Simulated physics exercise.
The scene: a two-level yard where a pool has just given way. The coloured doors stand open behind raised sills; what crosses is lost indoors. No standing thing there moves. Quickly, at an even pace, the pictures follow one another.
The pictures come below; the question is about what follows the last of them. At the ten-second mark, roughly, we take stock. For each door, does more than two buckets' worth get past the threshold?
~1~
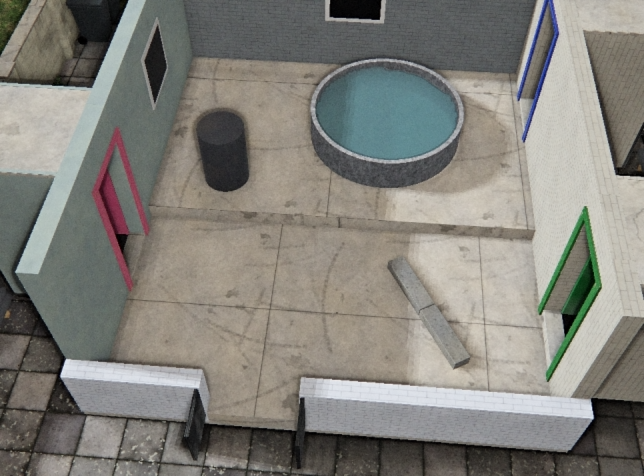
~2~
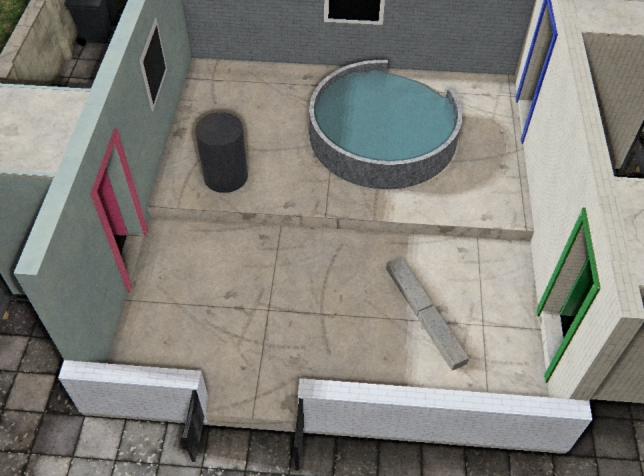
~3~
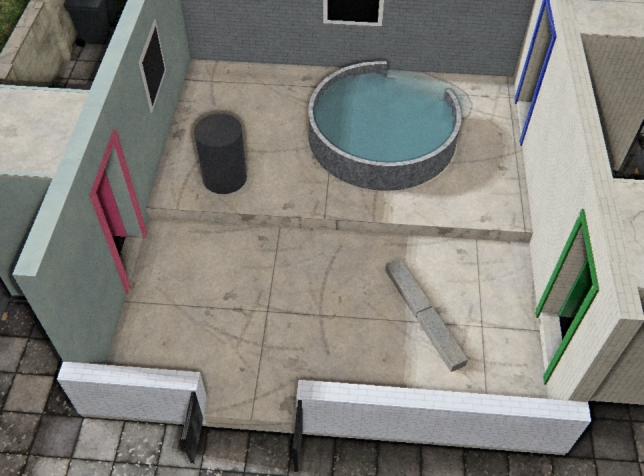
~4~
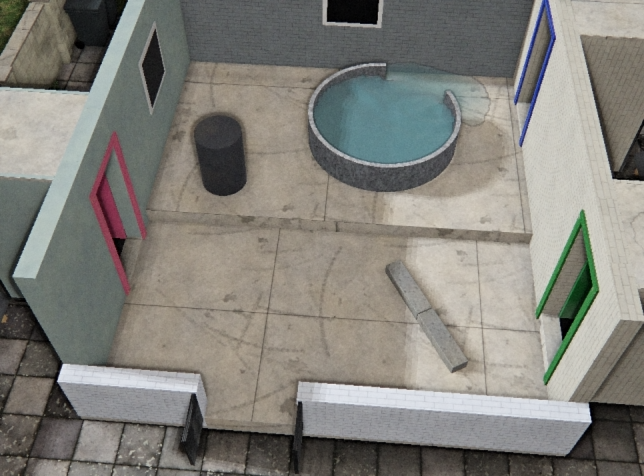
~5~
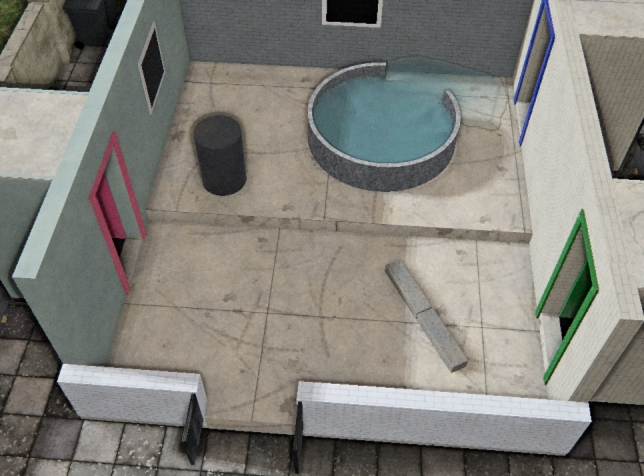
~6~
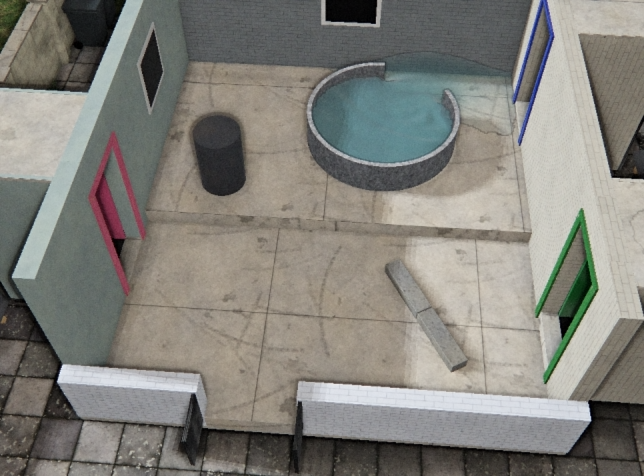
One by one: Blue door: Surpasses it, green door: Never surpasses it, pink door: Never surpasses it.
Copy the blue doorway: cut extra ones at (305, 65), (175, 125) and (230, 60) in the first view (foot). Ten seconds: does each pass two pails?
Outcome by door - within the limit, within the limit, within the limit.
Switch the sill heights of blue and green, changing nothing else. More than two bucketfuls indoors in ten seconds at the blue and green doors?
Blue overflows, green overflows.
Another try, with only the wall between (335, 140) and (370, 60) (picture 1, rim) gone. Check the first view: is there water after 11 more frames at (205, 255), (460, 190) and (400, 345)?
Point one reached; point two not reached; point three not reached.
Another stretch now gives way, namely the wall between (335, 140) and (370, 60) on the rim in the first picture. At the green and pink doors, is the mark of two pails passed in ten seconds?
Looking at each: The green door admits less, while the pink door admits less.
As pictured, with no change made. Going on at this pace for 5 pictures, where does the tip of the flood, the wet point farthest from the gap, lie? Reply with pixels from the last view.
The wet point farthest out is around (268, 65).
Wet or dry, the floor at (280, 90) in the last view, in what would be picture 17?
Lab note - point status: Swamped.
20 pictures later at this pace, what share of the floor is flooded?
Roughly 45 percent.
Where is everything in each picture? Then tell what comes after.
In the first picture, still water in the round tank at (387, 111).
In the second picture, water pours out on the round tank's far side and has run to a hidden place.
In the third picture, water pours out on the round tank's far side and has run to a hidden place.
In the fourth picture, water pours out on the round tank's far side and has run to (484, 96).
In the fifth picture, the front is at (495, 77), out from the gap on the round tank's far side.
In the sixth picture, water pours out on the round tank's far side and has run to (511, 77).
A moment on, water covers 10 % of the floor; the blue door wet at the sill, nothing in, the green door not reached, the pink door not reached.
Next, water covers 25 % of the floor; the blue door under two buckets in, the green door not reached, the pink door not reached.
Then, water covers 45 % of the floor; the blue door far over two buckets in, the green door wet at the sill, nothing in, the pink door not reached.
Later, water covers 65 % of the floor; the blue door far over two buckets in, the green door wet at the sill, nothing in, the pink door wet at the sill, nothing in.
In the end, water covers 90 % of the floor; the blue door far over two buckets in, the green door wet at the sill, nothing in, the pink door wet at the sill, nothing in.
